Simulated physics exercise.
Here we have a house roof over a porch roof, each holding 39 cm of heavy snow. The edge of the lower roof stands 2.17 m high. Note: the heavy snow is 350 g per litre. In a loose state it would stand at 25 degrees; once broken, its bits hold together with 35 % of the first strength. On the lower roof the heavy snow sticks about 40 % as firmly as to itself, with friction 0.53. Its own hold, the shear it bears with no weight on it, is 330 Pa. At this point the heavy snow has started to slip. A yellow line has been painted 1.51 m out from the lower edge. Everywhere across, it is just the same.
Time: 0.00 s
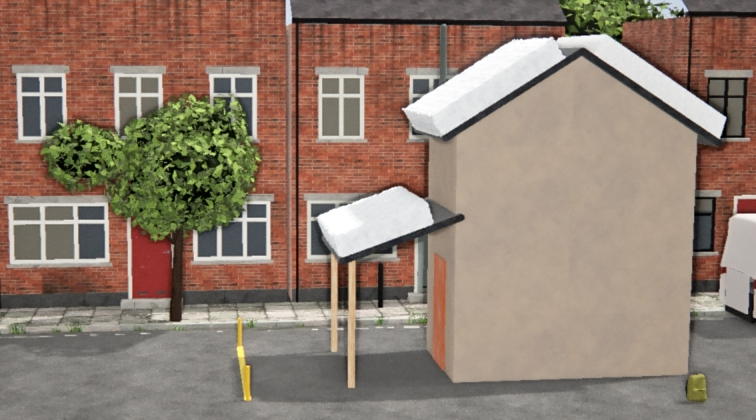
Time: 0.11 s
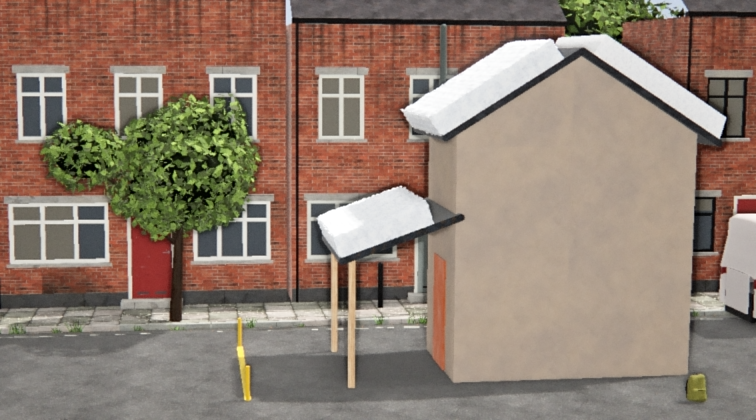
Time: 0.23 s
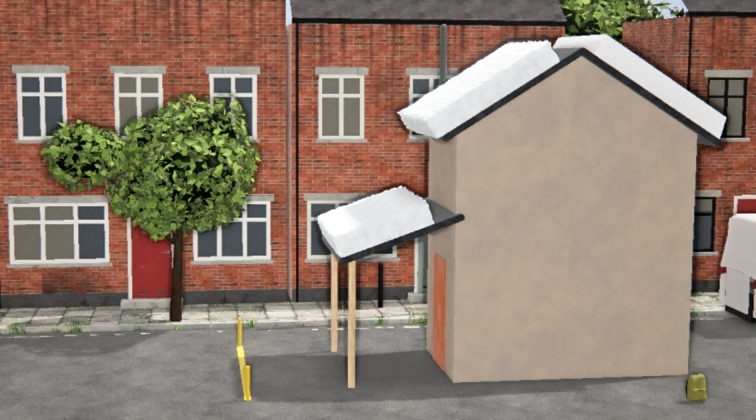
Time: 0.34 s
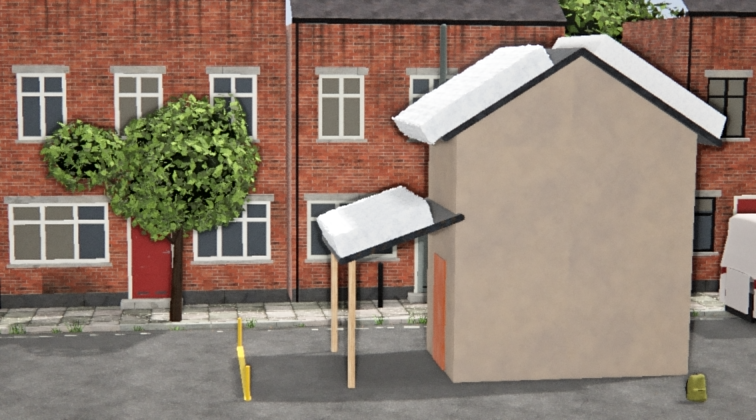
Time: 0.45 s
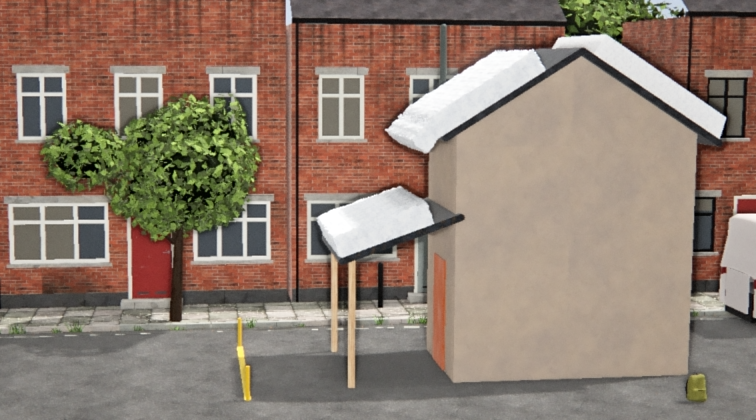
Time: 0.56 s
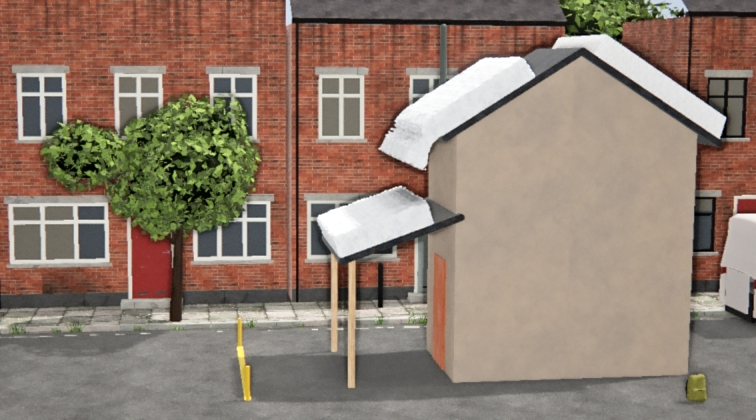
At the start, thick white snow covers both slopes of a tan house's roof and the small porch roof on its left. The snow on the upper left slope then slides slowly down and leftward, baring dark roof near the ridge, and its overhanging edge bends downward above the still-covered porch.
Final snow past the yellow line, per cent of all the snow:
Roughly 48 %.
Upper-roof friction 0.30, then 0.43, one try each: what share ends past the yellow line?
Roughly 45 per cent first, roughly 40 per cent second.
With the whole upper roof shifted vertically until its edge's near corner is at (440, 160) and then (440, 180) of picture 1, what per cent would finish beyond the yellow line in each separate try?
It would be 45 percent for the first setting and 40 percent for the second.
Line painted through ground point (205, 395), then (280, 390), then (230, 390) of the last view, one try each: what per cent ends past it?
I'd guess near 35 %, then near 60 %, and near 45 % on the last try.
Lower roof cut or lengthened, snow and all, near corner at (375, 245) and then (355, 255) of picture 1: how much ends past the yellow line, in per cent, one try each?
40 %, then 45 %.
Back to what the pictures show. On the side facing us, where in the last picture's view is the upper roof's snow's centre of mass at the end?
Approximately at pixel (187, 361).
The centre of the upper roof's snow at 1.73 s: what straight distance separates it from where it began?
I'd say close to 5.0 m.
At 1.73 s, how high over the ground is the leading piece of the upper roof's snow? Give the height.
0.4 m, roughly.
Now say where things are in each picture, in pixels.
In the first frame, leading edge of the heavy snow at (441, 117).
In the second frame, leading edge of the heavy snow at (440, 118), its middle shifted 2.6 cm.
In the third frame, leading edge of the heavy snow at (436, 121), its middle shifted 9.9 cm, 4 % of it past the upper edge, in one piece.
In the fourth frame, leading edge of the heavy snow at (431, 118), its middle shifted 22 cm, 9 % of it past the upper edge, in one piece.
In the fifth frame, leading edge of the heavy snow at (422, 130), its middle shifted 39 cm, 16 % of it past the upper edge, cracking.
In the sixth frame, leading edge of the heavy snow at (412, 149), its middle shifted 60 cm, 25 % of it past the upper edge, cracking.
After 1.10 s, none is below the lower edge and 0 % is past the line.
After 1.73 s, 56 % is below the lower edge and 15 % is past the line.
After 2.37 s, 68 % is below the lower edge and 48 % is past the line.
After 3.00 s, 69 % is below the lower edge and 48 % is past the line.
After 3.80 s, at the end, 69 % is below the lower edge and 48 % is past the line.
